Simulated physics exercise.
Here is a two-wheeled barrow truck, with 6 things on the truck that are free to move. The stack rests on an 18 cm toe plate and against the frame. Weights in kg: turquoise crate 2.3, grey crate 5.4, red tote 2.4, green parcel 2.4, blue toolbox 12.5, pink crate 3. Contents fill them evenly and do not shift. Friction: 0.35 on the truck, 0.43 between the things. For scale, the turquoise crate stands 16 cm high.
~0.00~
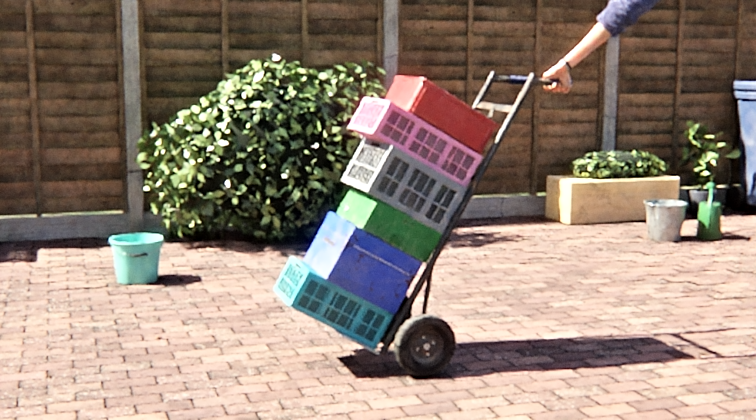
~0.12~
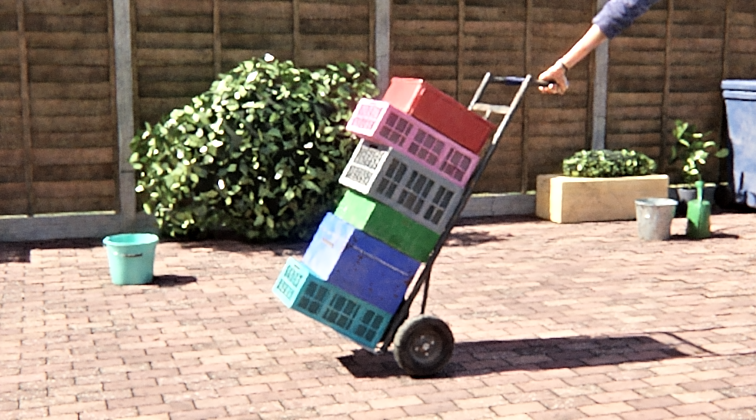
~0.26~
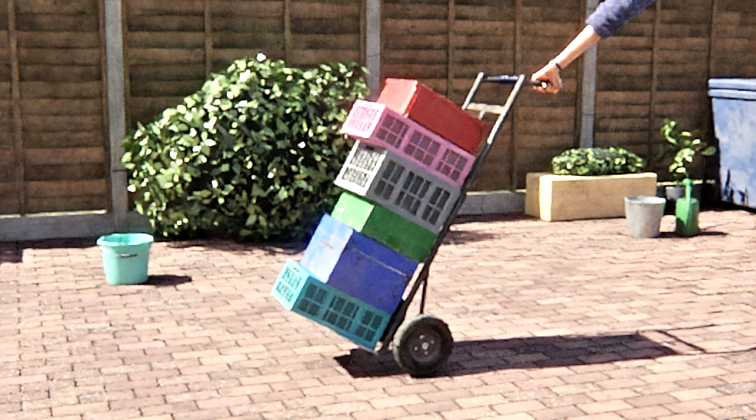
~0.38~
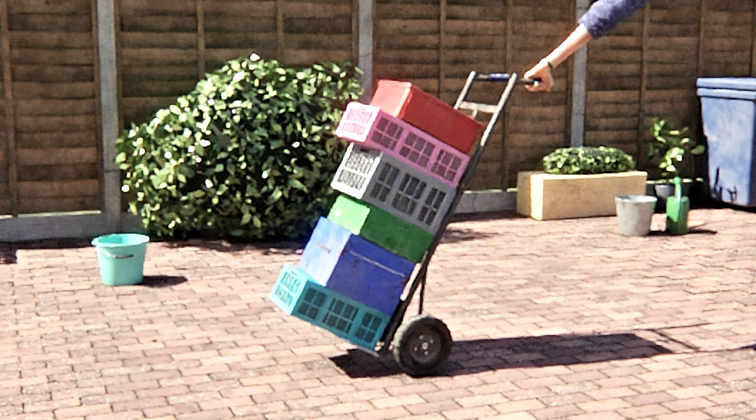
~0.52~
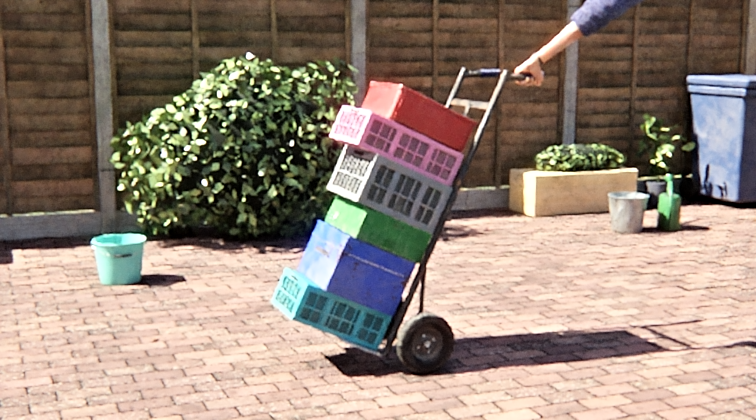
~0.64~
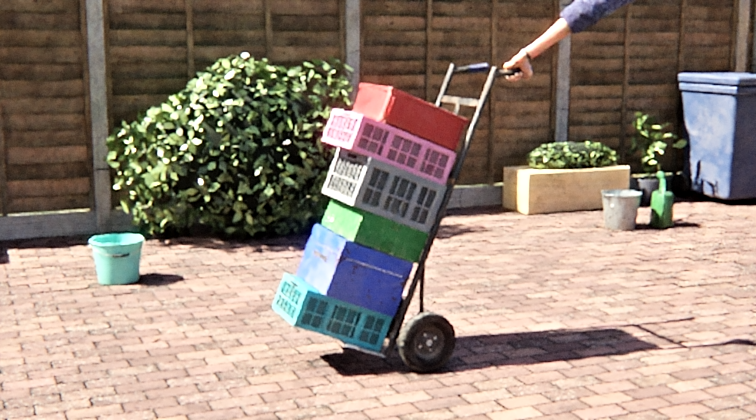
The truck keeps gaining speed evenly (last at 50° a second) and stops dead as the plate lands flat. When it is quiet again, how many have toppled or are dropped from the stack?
In all, zero.
Around 1.34 s, truck upright; grey crate tipped 5° against what carries it near (322, 212); turquoise crate tipped 3° against what carries it near (328, 342); red tote tipped 5° against what carries it.
Around 1.84 s, truck upright; grey crate shifted 2 cm near (329, 212); red tote shifted 7 cm; pink crate shifted 3 cm.
Finally (3.2 s), all 6 still in place (within 10 cm). In the last view, turquoise crate near (328, 342), grey crate near (325, 213).
